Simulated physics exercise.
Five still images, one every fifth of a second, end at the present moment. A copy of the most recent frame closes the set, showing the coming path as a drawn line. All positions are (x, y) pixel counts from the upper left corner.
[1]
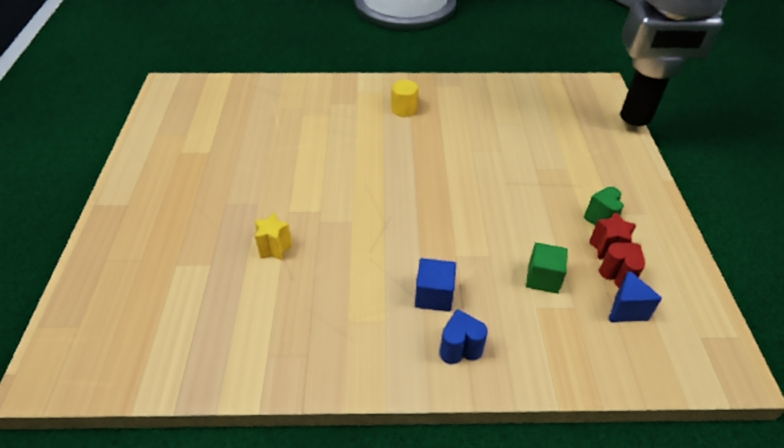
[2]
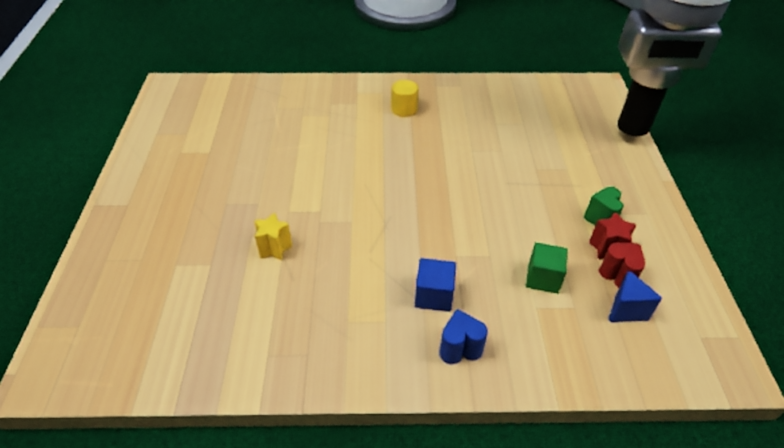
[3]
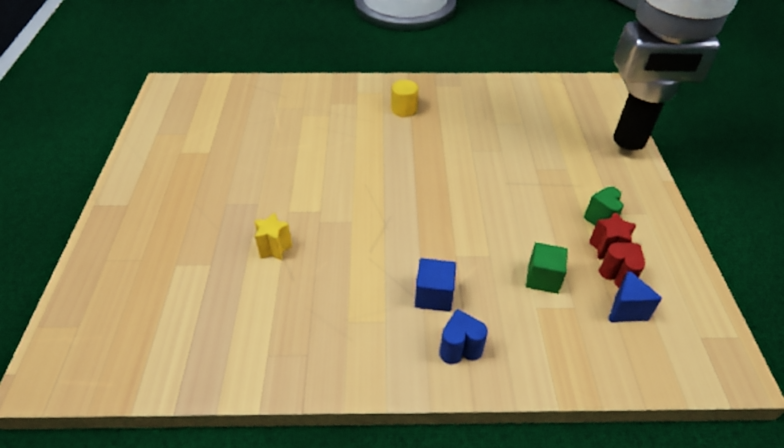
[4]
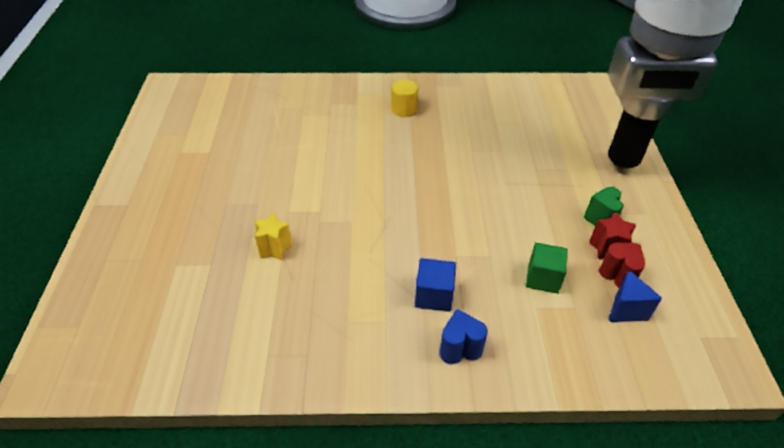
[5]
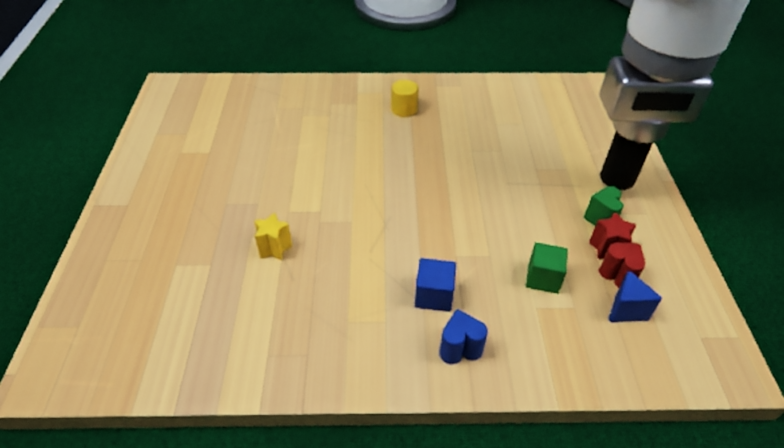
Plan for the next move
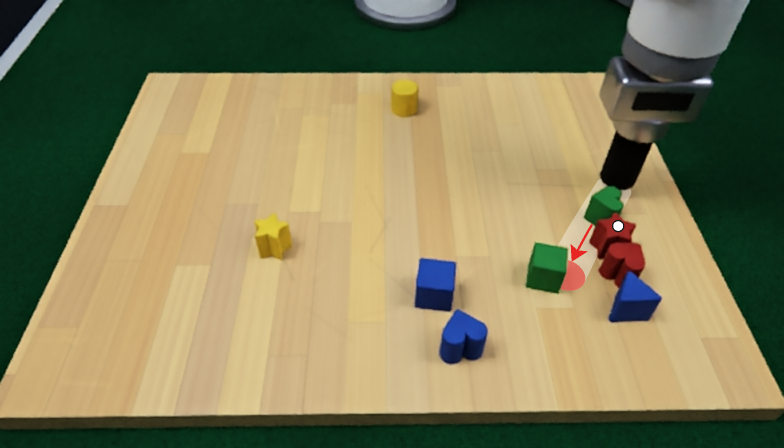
A robotic arm with a black cylindrical tip reaches over the right side of a pale wooden board on a dark green surface, seen from above at an angle. A yellow cylinder sits at the back, a yellow star at left, blue and green pieces near the front, and red pieces among others at right. The arm moves steadily forward to the green heart while the blocks and camera stay still.
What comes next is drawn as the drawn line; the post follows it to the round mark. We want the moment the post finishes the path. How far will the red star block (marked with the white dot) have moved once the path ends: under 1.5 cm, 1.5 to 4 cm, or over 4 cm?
The answer here is over 4 cm.
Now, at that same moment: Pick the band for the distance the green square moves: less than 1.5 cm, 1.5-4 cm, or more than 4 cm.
By the end of the path, it will have gone between 1.5 and 4 cm.
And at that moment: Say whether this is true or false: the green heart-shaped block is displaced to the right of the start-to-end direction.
That is true.
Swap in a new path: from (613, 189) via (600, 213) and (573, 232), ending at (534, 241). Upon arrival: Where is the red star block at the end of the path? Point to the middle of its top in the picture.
If I read the scene right, the answer is (597, 246).
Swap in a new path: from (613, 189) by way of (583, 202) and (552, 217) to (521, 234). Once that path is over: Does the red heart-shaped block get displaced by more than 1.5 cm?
I believe not.
Path on the board, from (613, 189) to (565, 275); the dot is on the red star block.
On the path given first. One third of the way, post at (602, 205); green heart-shaped block at (594, 215), turned 15° clockwise; red star block at (610, 242), turned 40° anticlockwise; red heart-shaped block at (635, 263), turned 20° anticlockwise.
Two thirds of the way, post at (585, 233); green heart-shaped block at (564, 235), turned 65° clockwise; red star block at (594, 255); red heart-shaped block at (637, 264), turned 25° anticlockwise.
At the end, post at (569, 265); green square at (534, 274); green heart-shaped block at (538, 248), turned 130° clockwise; red star block at (596, 278), turned 145° anticlockwise; red heart-shaped block at (637, 264), turned 25° anticlockwise.
